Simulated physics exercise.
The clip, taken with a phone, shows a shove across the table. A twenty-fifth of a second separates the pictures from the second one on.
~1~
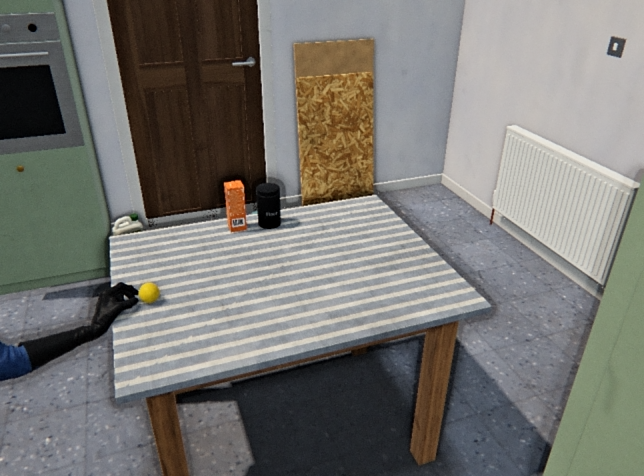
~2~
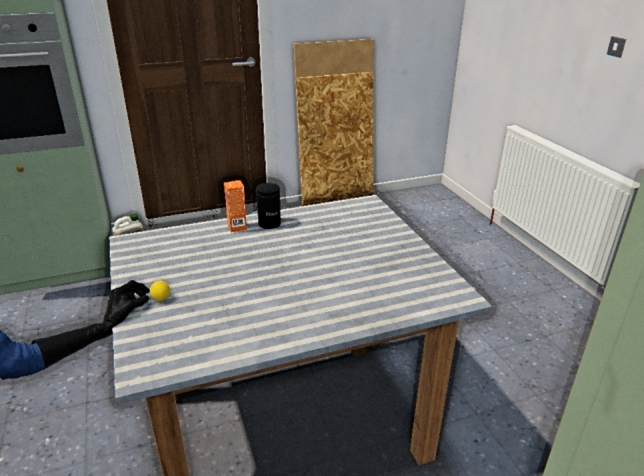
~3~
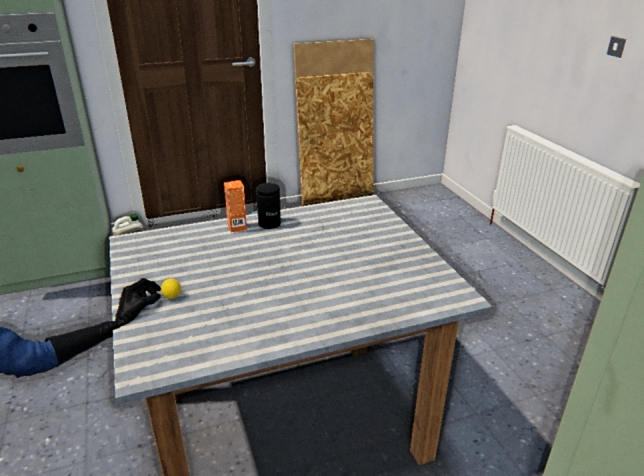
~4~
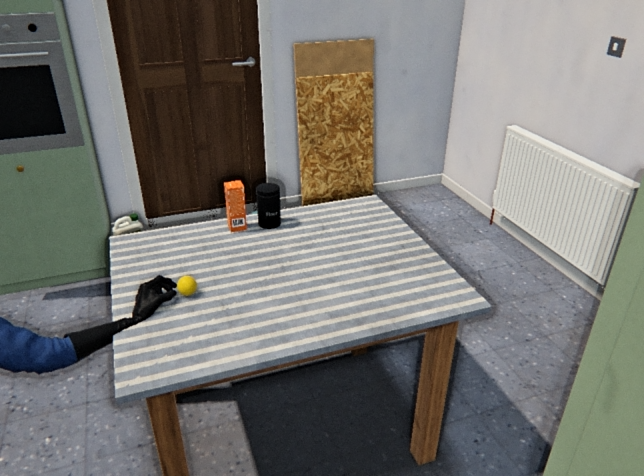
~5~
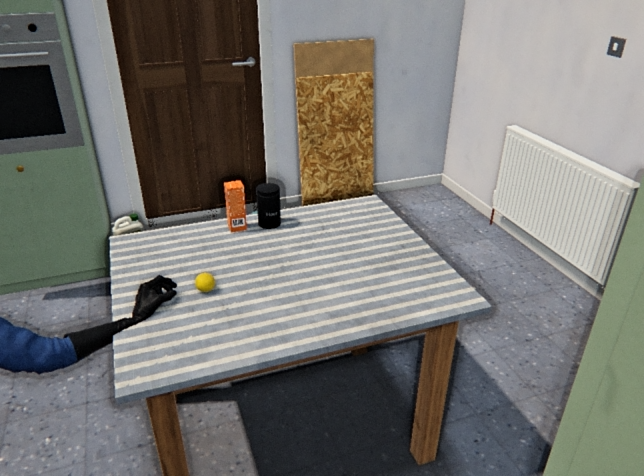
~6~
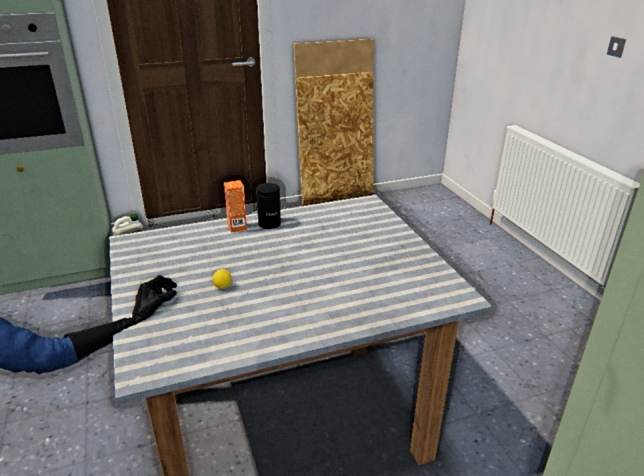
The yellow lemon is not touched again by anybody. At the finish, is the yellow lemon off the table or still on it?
Off the table.
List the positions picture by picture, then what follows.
In the first picture, under the hand; yellow lemon (149, 293).
In the second picture, under the hand; yellow lemon (160, 291).
In the third picture, under the hand; yellow lemon (171, 289).
In the fourth picture, yellow lemon (187, 286).
In the fifth picture, yellow lemon (205, 282) moved about its own width.
In the sixth picture, yellow lemon (222, 279) moved well along.
Then, 0.30 s later than the last frame, yellow lemon moved well along near (339, 257).
Then, 0.70 s later than the last frame, yellow lemon now off the table.
Then, 1.10 s later than the last frame, things are still on the move.
When it is over, off the table, yellow lemon.
